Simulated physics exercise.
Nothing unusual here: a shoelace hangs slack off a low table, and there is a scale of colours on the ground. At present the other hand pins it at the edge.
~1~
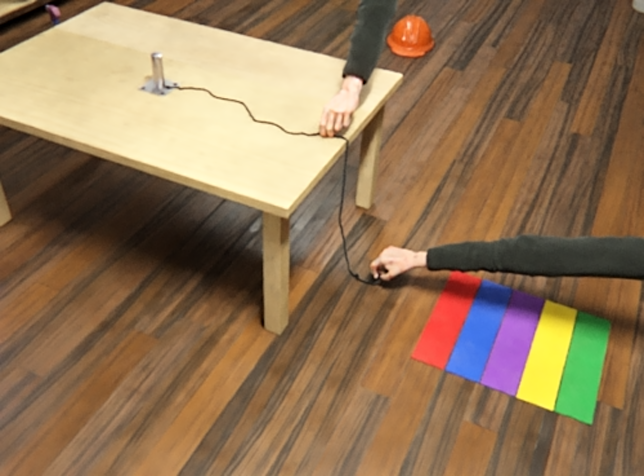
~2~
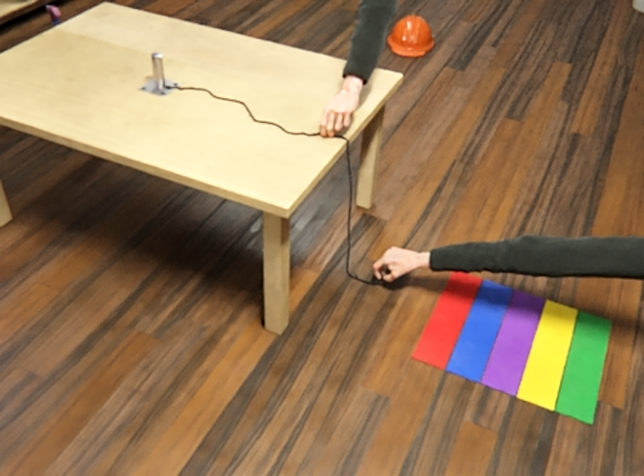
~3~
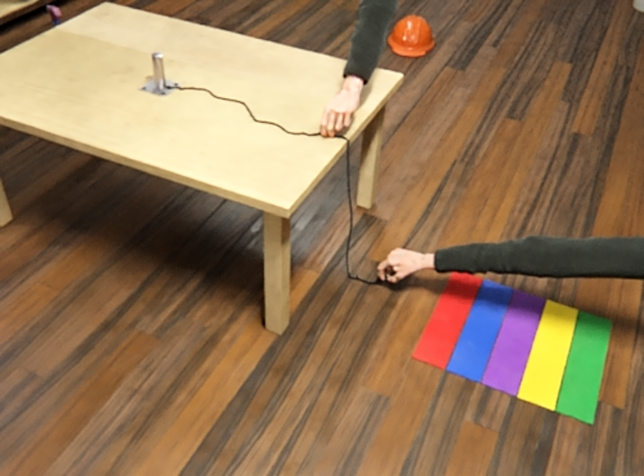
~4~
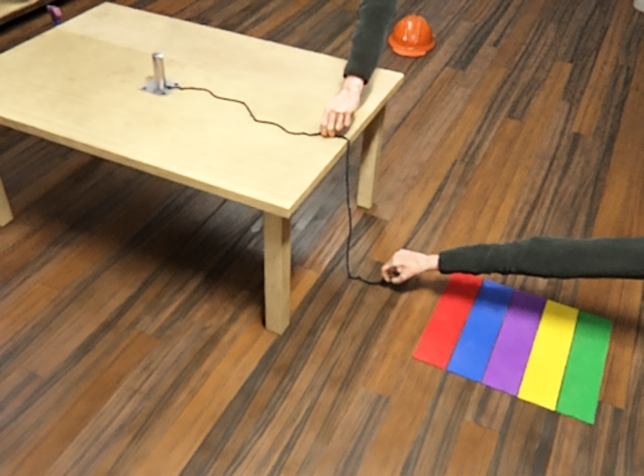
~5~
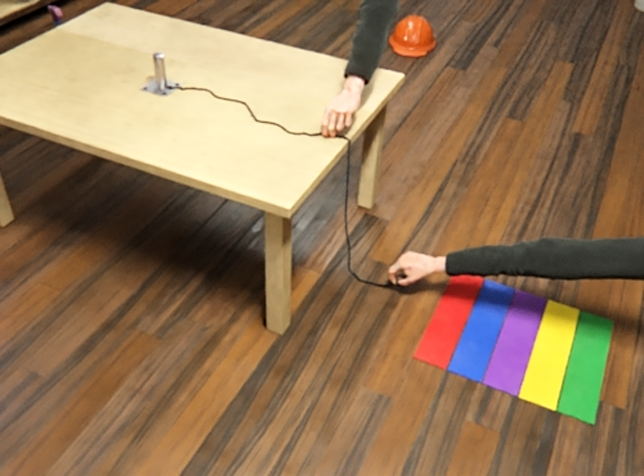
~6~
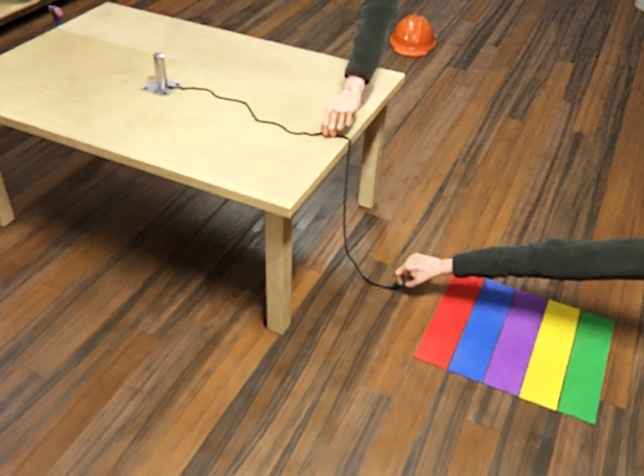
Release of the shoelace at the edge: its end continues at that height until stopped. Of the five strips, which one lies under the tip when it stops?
The purple strip.
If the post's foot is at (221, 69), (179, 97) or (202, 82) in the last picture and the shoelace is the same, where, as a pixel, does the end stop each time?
(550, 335), (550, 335) and (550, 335).
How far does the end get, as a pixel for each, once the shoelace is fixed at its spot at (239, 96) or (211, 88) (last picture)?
First try at (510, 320), second at (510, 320).
Soon after, end near (455, 302); over red.
Then, end near (494, 315); over blue.
At full stretch, end near (519, 323); over purple. The end stops over the purple strip.
